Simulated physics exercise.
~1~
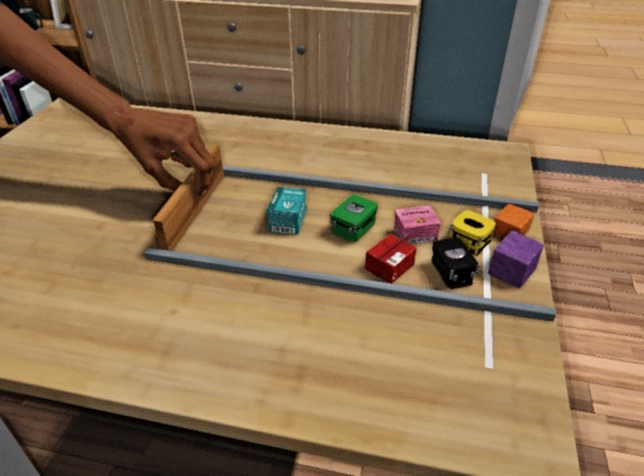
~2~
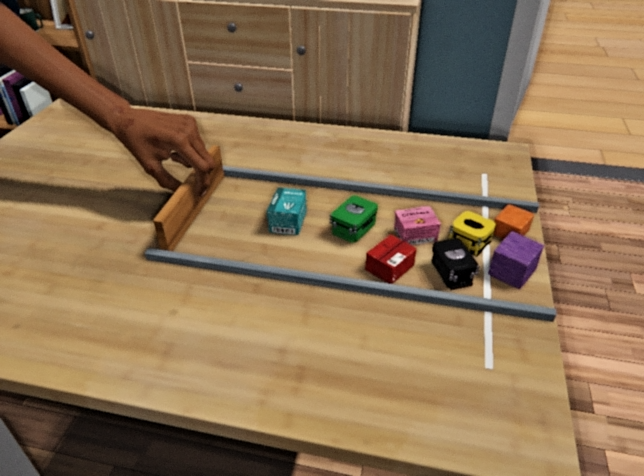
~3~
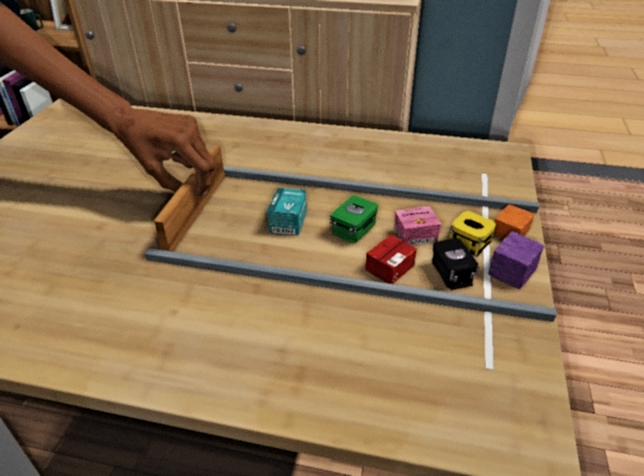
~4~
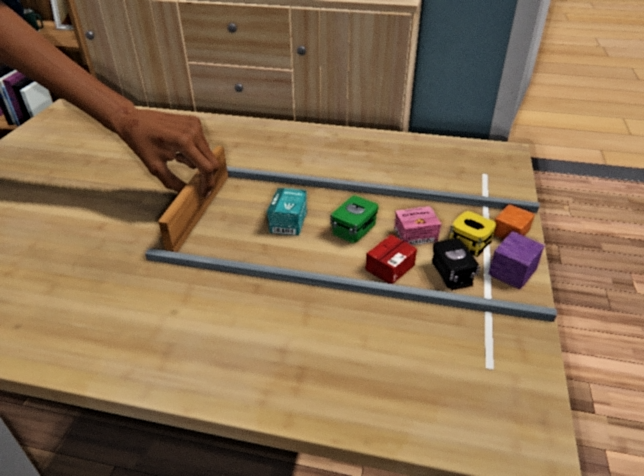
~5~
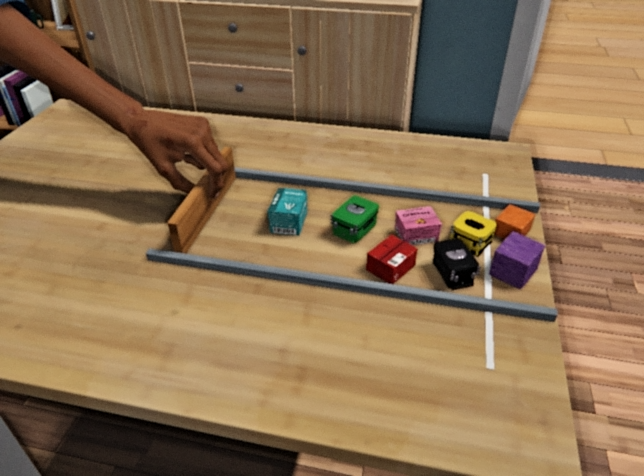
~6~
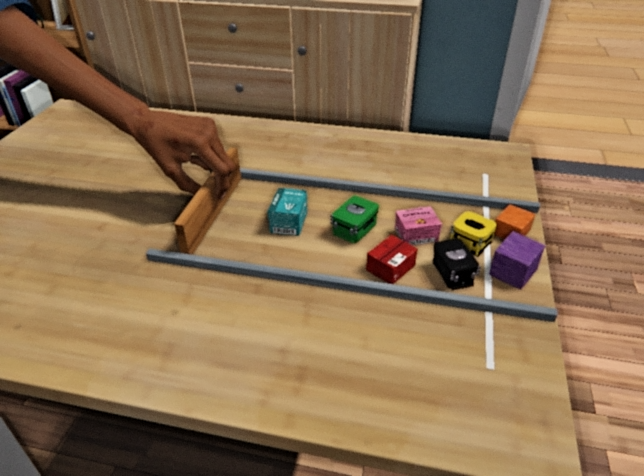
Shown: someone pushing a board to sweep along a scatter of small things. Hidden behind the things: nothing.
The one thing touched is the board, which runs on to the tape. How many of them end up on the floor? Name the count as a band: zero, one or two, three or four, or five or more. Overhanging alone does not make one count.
The count falls in the three or four band.
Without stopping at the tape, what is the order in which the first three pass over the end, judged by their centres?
Yellow case, pink box, purple block.
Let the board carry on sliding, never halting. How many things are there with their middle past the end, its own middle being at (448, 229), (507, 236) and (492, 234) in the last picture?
Per position: 1 / 5 / 3.
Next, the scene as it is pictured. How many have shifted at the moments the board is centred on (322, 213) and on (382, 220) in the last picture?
The first count is 2, and then it's 7.
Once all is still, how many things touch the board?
Count: 2.
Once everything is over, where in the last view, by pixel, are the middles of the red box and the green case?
About (507, 279), and the other about (541, 242).
Soon after, none off yet; orange block at rest near (514, 224); purple block at rest near (517, 260); yellow case at rest near (473, 234).
After that, none off yet; orange block displaced a little near (521, 219); purple block at rest near (529, 263); yellow case displaced about its own width near (523, 239).
In the end, the number that fall off is three or four; gone, pink box, yellow case and purple block.
